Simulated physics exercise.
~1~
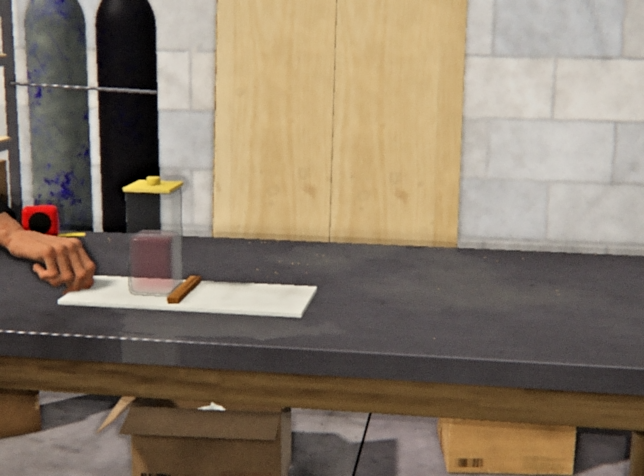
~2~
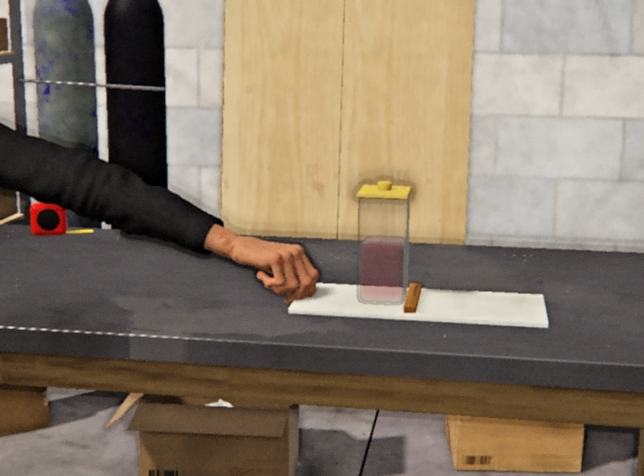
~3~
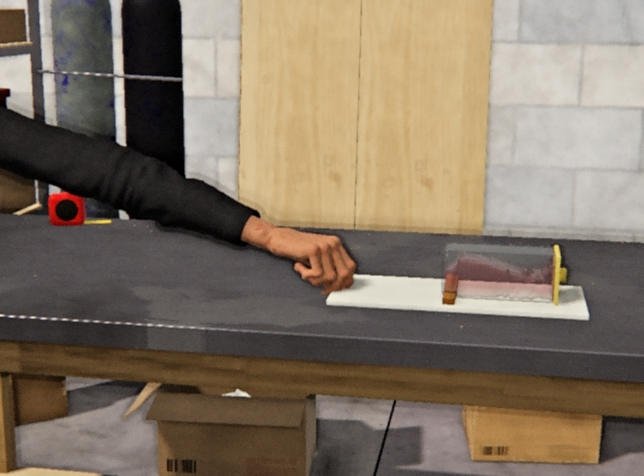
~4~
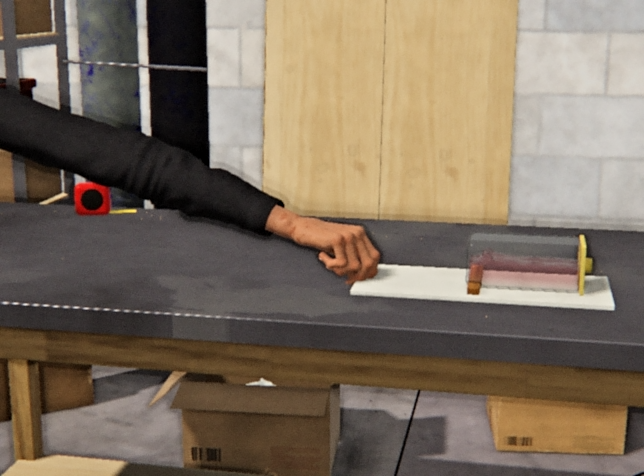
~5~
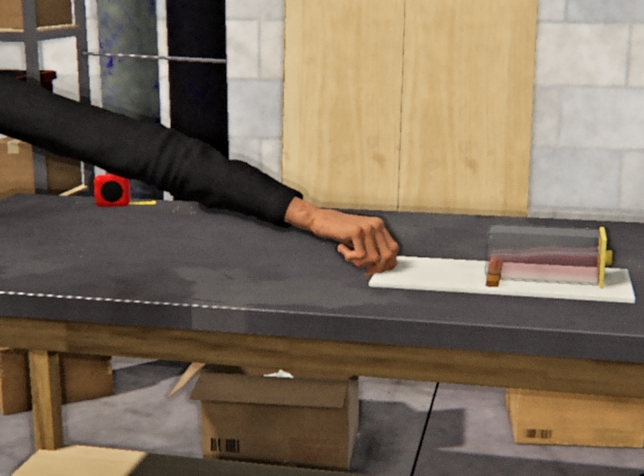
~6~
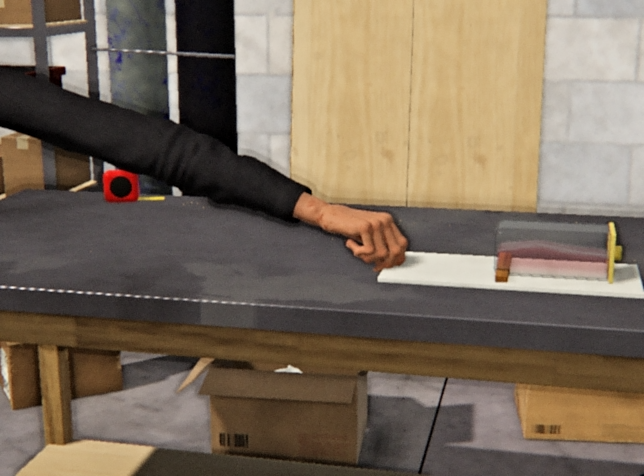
A hand slides a white board right, and the clear canister topples onto its side.
